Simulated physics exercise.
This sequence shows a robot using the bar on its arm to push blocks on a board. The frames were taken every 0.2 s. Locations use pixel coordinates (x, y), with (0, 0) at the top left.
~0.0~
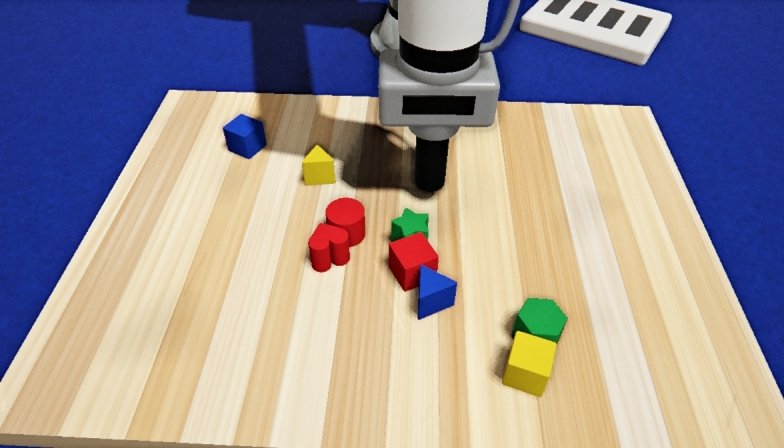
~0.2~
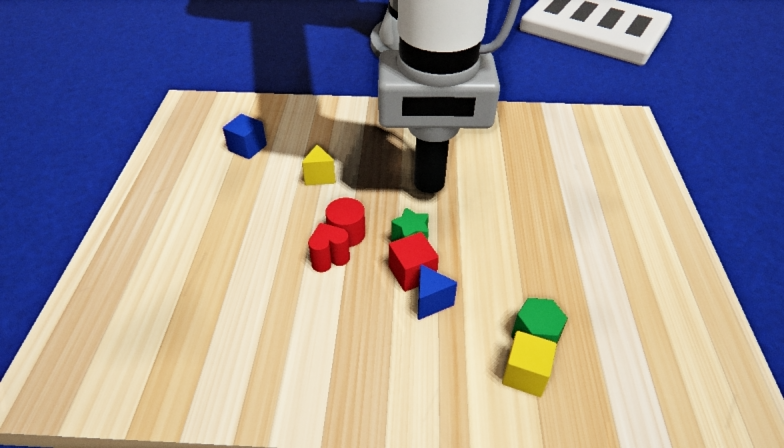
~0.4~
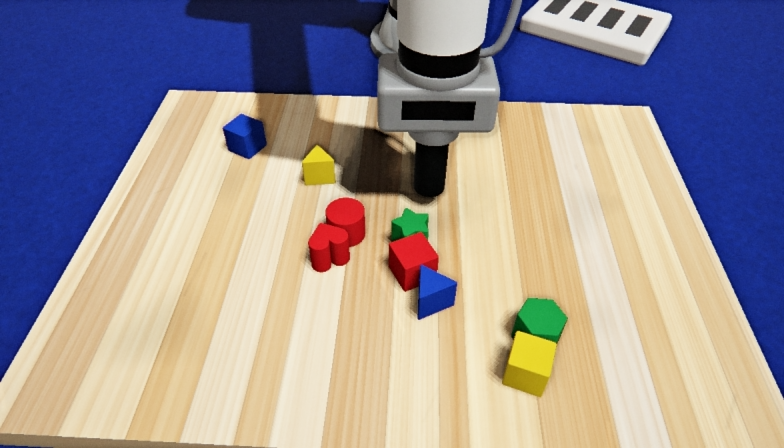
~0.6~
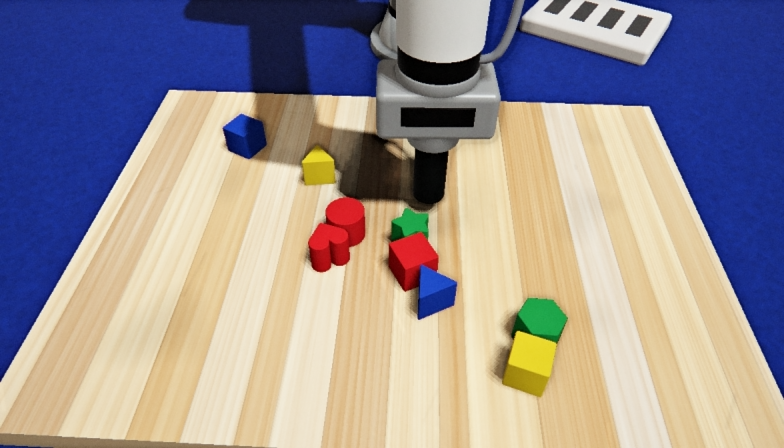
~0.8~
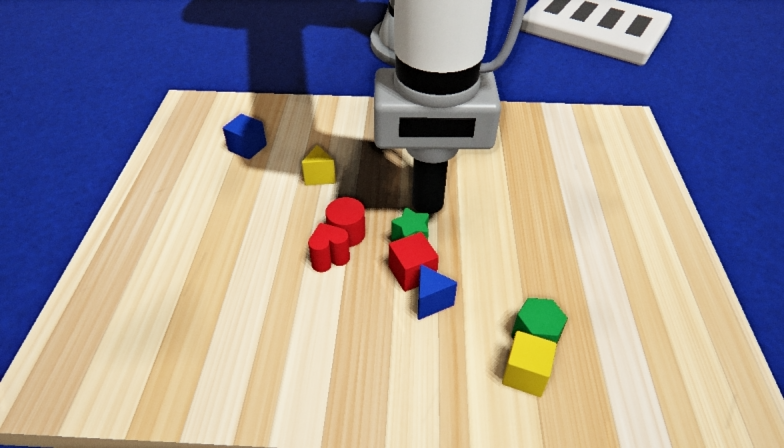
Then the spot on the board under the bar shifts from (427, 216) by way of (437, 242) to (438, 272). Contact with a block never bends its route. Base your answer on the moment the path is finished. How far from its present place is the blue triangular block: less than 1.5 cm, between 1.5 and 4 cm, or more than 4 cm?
The displacement of the blue triangular block is below 1.5 cm.
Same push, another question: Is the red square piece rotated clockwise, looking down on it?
I'd say no.
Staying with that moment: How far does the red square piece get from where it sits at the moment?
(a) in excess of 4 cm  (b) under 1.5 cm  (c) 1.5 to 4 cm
I'll go with c - 1.5 to 4 cm.
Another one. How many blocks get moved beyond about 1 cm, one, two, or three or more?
Once the path ends, two blocks will have shifted.
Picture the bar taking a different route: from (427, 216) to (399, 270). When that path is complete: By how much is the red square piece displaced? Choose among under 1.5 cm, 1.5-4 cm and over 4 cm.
Long, over 4 cm.
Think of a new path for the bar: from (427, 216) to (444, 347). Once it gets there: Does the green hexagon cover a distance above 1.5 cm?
No.
What follows on the original path. Halfway along, bar (438, 230); green star block (410, 228), turned 50° clockwise; red square piece (404, 259), turned 15° anticlockwise; blue triangular block (434, 285), turned 15° anticlockwise.
At the end, bar (440, 259); red circle still; green star block (409, 232), turned 90° clockwise; red square piece (398, 262), turned 35° anticlockwise; blue triangular block (434, 285), turned 15° anticlockwise.
